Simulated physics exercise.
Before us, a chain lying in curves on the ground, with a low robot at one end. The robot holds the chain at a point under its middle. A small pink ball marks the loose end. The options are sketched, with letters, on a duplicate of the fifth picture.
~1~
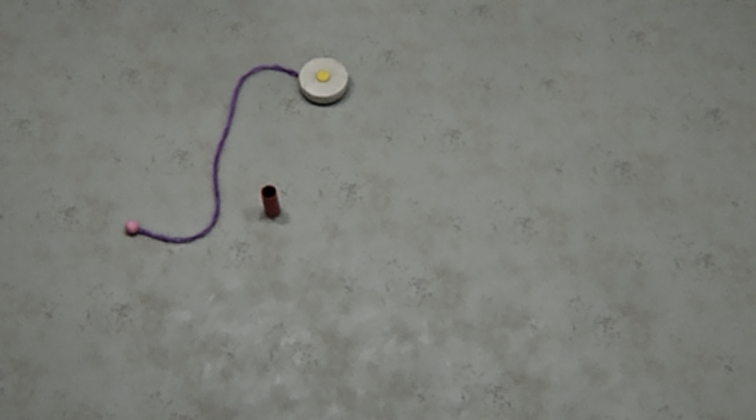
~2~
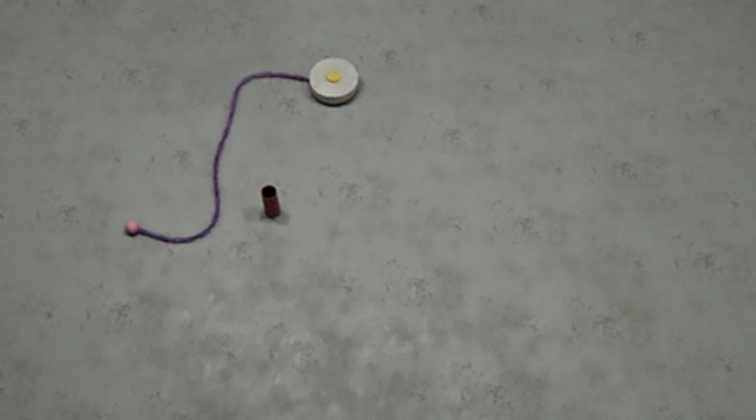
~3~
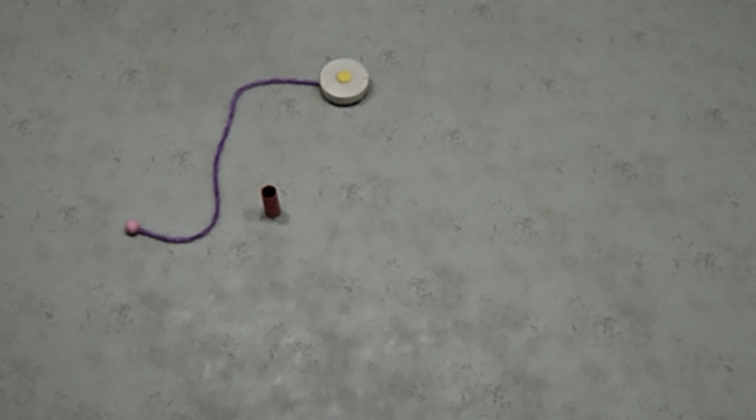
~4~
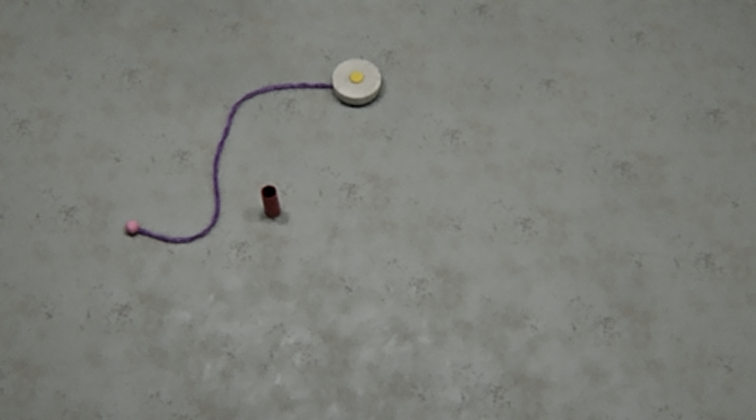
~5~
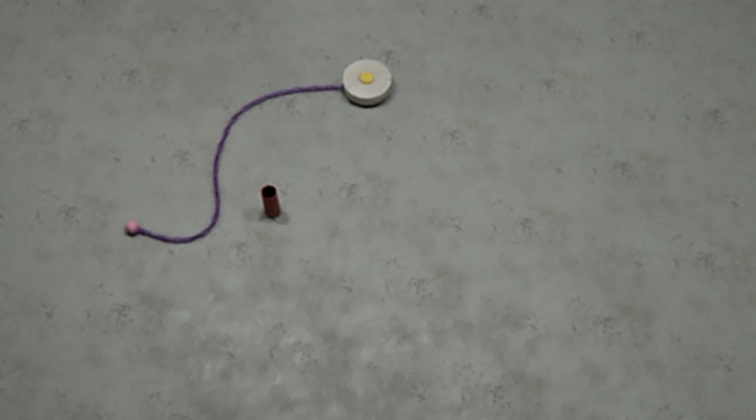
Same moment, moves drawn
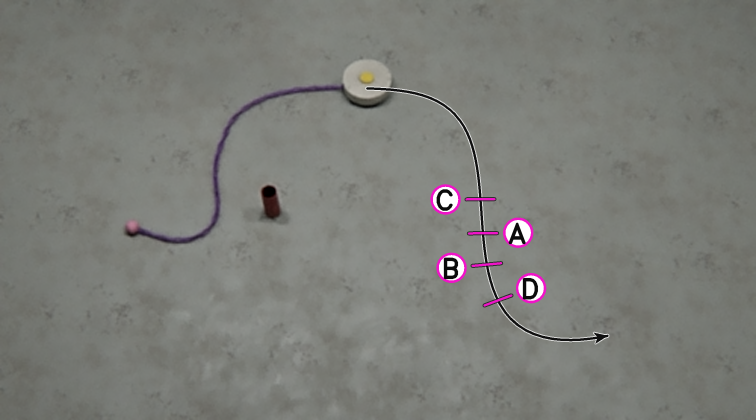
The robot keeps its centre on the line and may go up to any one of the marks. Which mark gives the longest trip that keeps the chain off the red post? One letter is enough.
The farthest safe stop is D.
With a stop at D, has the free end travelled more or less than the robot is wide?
Less.
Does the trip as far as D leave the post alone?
Yes.
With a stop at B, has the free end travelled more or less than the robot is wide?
Less.
On the marked copy, A at (483, 233); B at (487, 265); C at (481, 199); D at (498, 300); the route from (367, 88) via (481, 210) to (607, 336).
Following D. Soon after the start, robot (460, 115), middle of the chain (287, 152), free end (134, 228).
Later, robot (482, 208), middle of the chain (309, 165), free end (142, 229).
In the end, robot (499, 296), middle of the chain (336, 206), free end (159, 225); nothing has been touched.
As for the rest, A is safe but short; B is safe but short; C is safe but short.
